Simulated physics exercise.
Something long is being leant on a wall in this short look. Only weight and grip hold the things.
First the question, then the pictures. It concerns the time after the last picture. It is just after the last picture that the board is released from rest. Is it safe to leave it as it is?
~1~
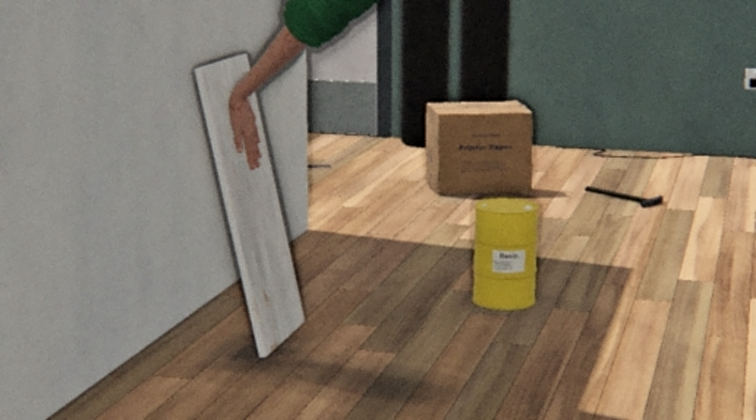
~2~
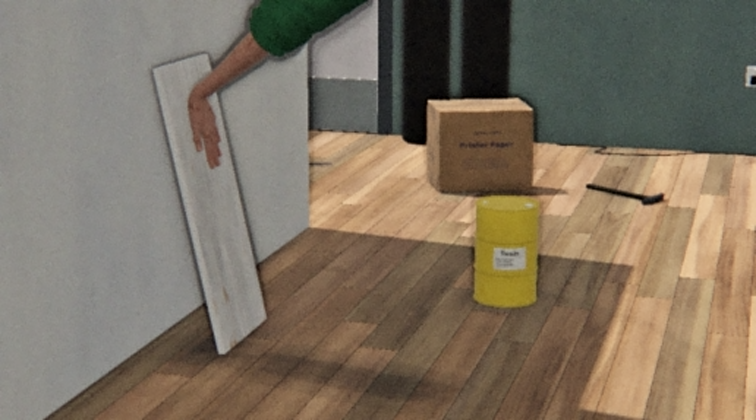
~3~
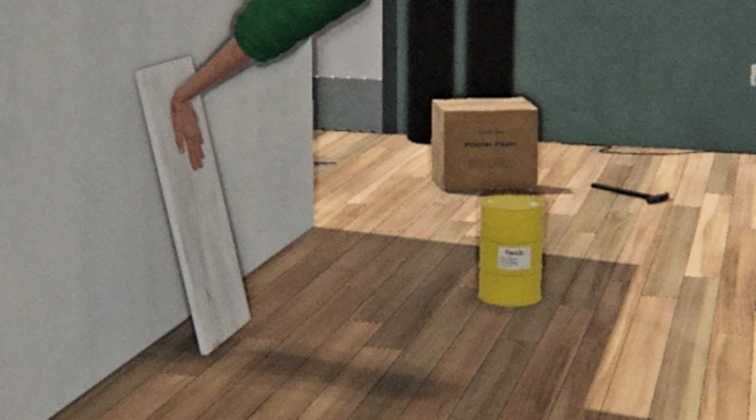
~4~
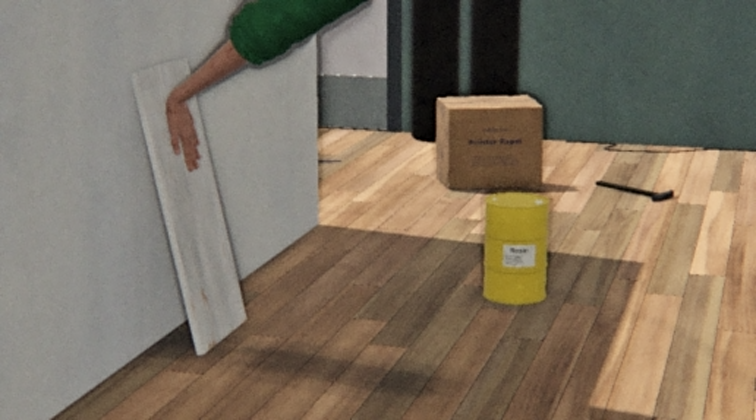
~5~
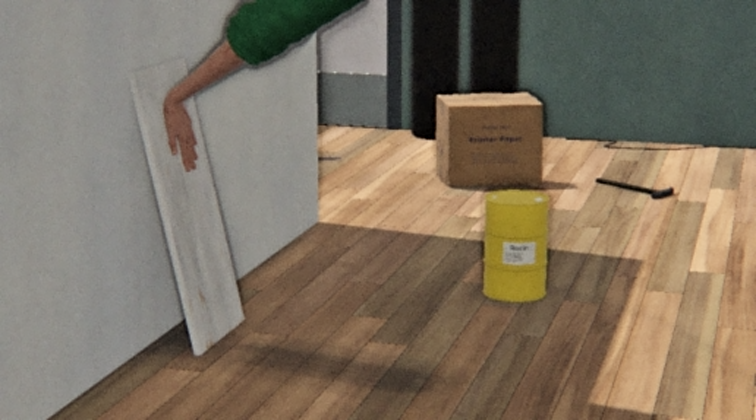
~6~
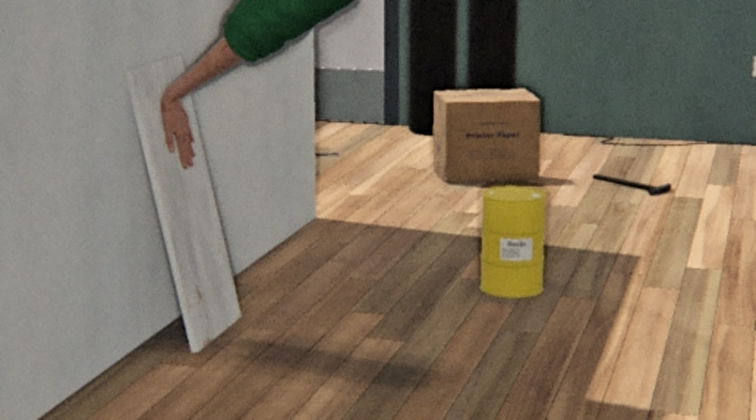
Most likely it ends up just as placed.
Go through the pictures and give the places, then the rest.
Not yet at the wall; white board (253, 203); yellow canister (505, 253), in the first picture.
Not yet at the wall; white board (213, 201); yellow canister (506, 251), in the second picture.
Not yet at the wall; white board (196, 203); yellow canister (511, 250), in the third picture.
Not yet at the wall; white board (192, 204); yellow canister (516, 248), in the fourth picture.
Propped up under the hand; white board (189, 204); yellow canister (516, 245), in the fifth picture.
Propped up under the hand; white board (186, 201); yellow canister (513, 241), in the sixth picture.
Then, 0.30 s later than the last frame, all is still.
Then, 0.70 s later than the last frame, white board resting near (186, 201).
When it is over, both as before. End places, in pixels of the last picture, white board near (186, 201). The board remains leaning.
